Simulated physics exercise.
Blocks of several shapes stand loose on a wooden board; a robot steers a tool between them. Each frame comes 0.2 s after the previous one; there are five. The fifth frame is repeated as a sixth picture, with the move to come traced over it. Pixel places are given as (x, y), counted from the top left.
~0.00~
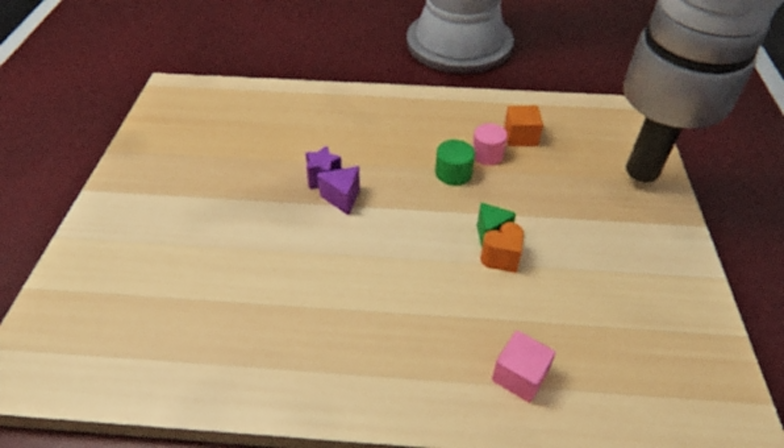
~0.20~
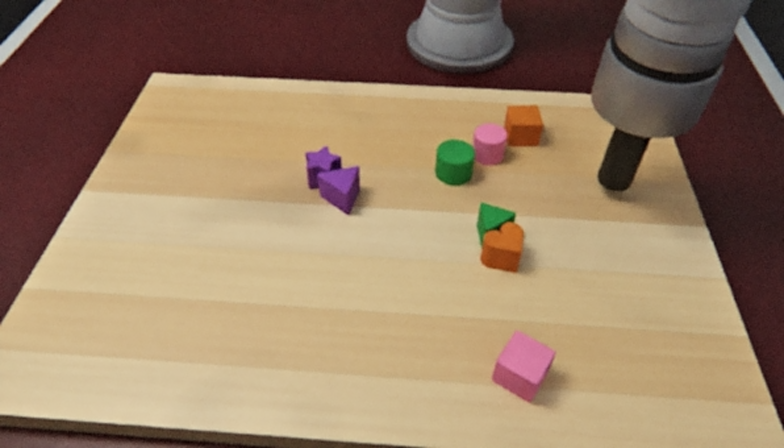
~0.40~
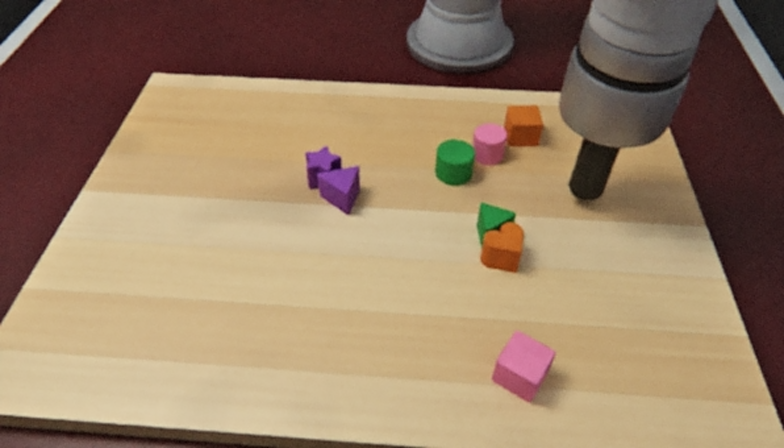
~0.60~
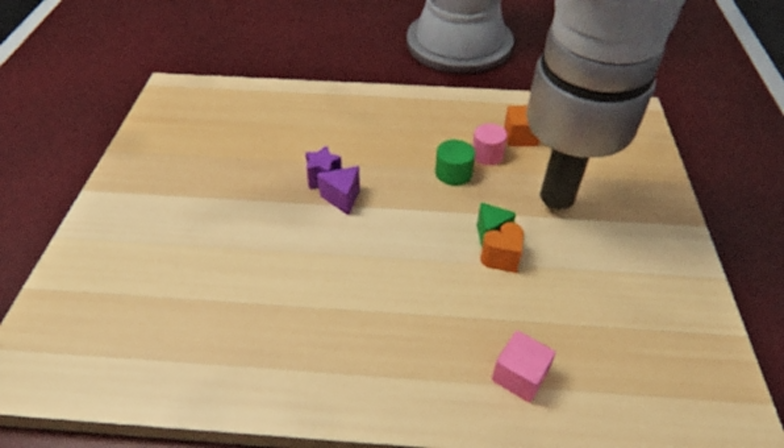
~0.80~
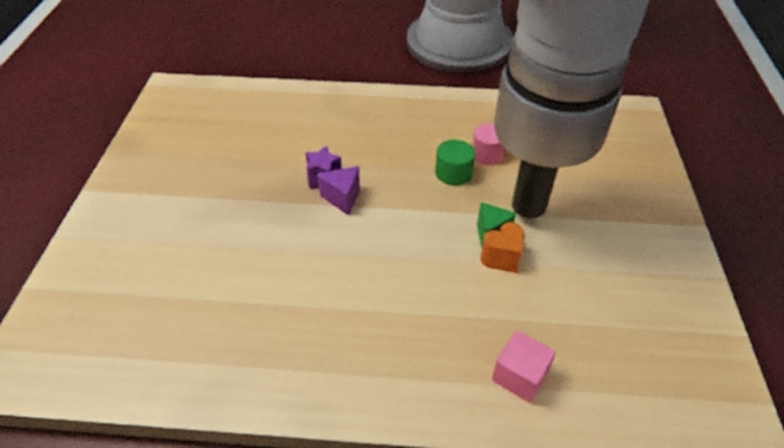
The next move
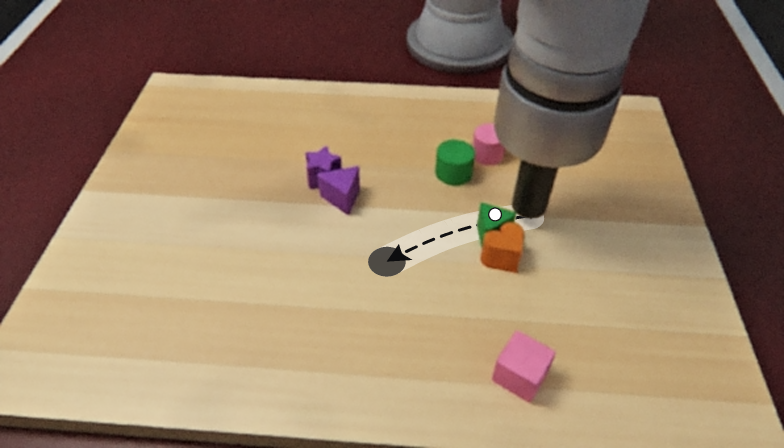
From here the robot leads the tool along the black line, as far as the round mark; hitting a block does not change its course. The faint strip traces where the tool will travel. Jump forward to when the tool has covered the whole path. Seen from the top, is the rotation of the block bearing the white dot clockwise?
No, I don't think so.
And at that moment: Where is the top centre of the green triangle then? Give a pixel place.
The middle of its upper face will lie at (463, 236).
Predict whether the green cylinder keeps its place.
The answer is that it remains undisturbed.
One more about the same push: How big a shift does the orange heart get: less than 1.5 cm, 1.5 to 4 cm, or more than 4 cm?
Under 1.5 cm.
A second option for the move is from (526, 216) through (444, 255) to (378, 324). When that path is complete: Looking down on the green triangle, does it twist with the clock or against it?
Watching from overhead, you'd notice the green triangle rotating clockwise.
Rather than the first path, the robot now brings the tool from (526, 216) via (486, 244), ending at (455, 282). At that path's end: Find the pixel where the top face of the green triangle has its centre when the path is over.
Around (432, 240).
The line goes from (526, 216) through (455, 232) to (387, 261); the dot is on the green triangle.
The first path, step by step. One third of the way, tool (478, 216); green triangle (473, 227), turned 20° anticlockwise.
Two thirds of the way, tool (431, 231); green triangle (463, 236), turned 45° anticlockwise.
At the end, tool (387, 251); green cylinder unmoved; green triangle (463, 236), turned 45° anticlockwise; orange heart unmoved.
